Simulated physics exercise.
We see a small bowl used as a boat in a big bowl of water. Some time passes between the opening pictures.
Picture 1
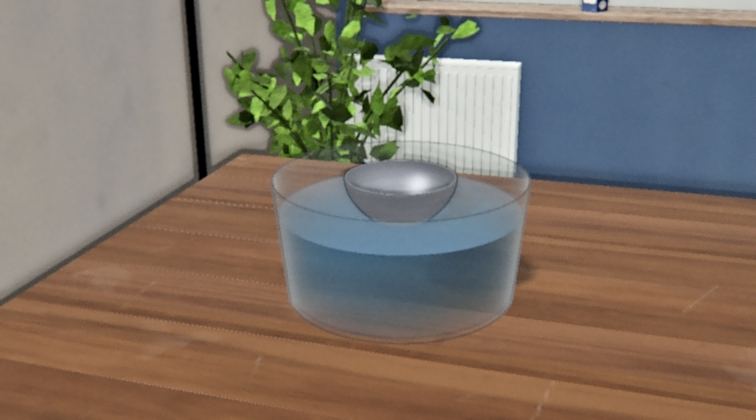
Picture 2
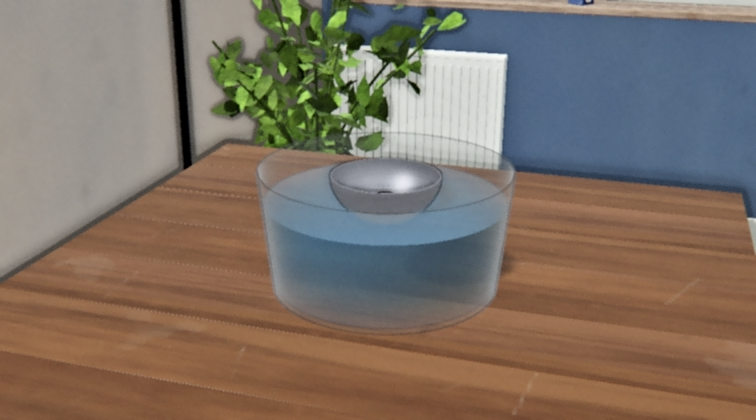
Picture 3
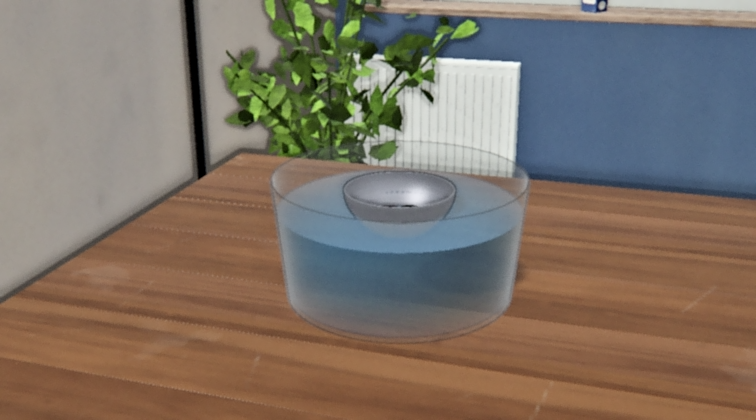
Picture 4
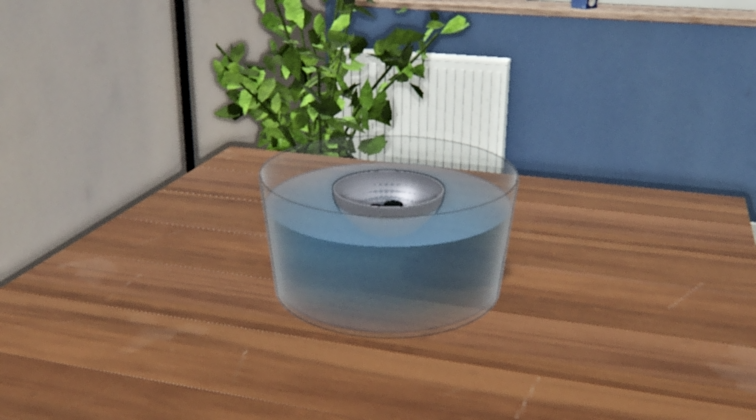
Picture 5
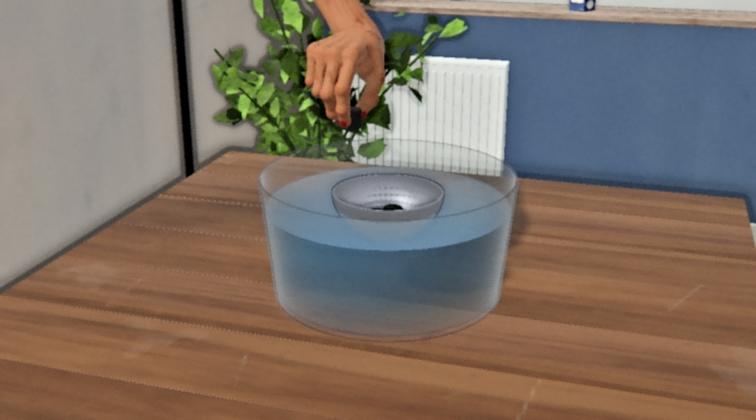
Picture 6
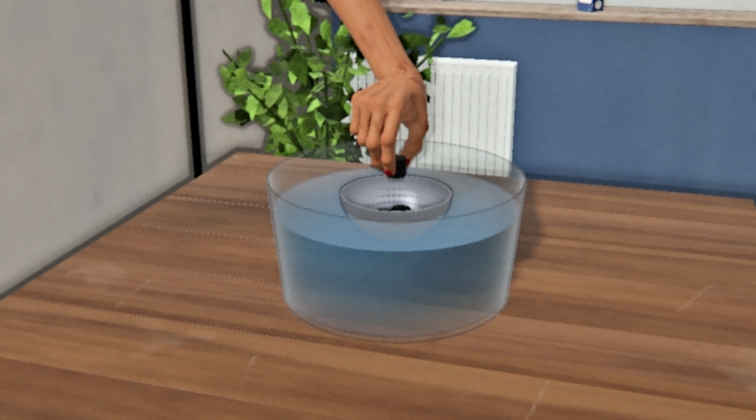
A silvery bowl floats in a large clear bowl of blue water on a brown wooden table, seen from slightly above, with a leafy green plant, a white radiator and a blue wall behind. The small bowl sits lower by stages as dark objects appear inside it, while the view shifts slightly side to side. A hand then reaches in from above, holding another dark object over the small bowl.
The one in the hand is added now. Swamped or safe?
The small bowl stays afloat.
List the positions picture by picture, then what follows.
The first picture shows small bowl (401, 178) empty; most of its side above the surface.
The second picture shows small bowl (386, 176) with one aboard; about two thirds of its side above the surface.
The third picture shows small bowl (400, 190) with two aboard; about half of its side above the surface.
The fourth picture shows small bowl (388, 189) with three aboard; about a third of its side above the surface.
The fifth picture shows small bowl (388, 193) with three aboard; about a third of its side above the surface; the next iron weight in the hand at (352, 118).
The sixth picture shows small bowl (396, 193) with three aboard; about a third of its side above the surface; the next iron weight in the hand at (396, 166).
Next, the iron weight is in and the small bowl dips.
After that, it steadies; about a fifth of its side above the surface.
Finally, the small bowl floats; about a fifth of its side above the surface.
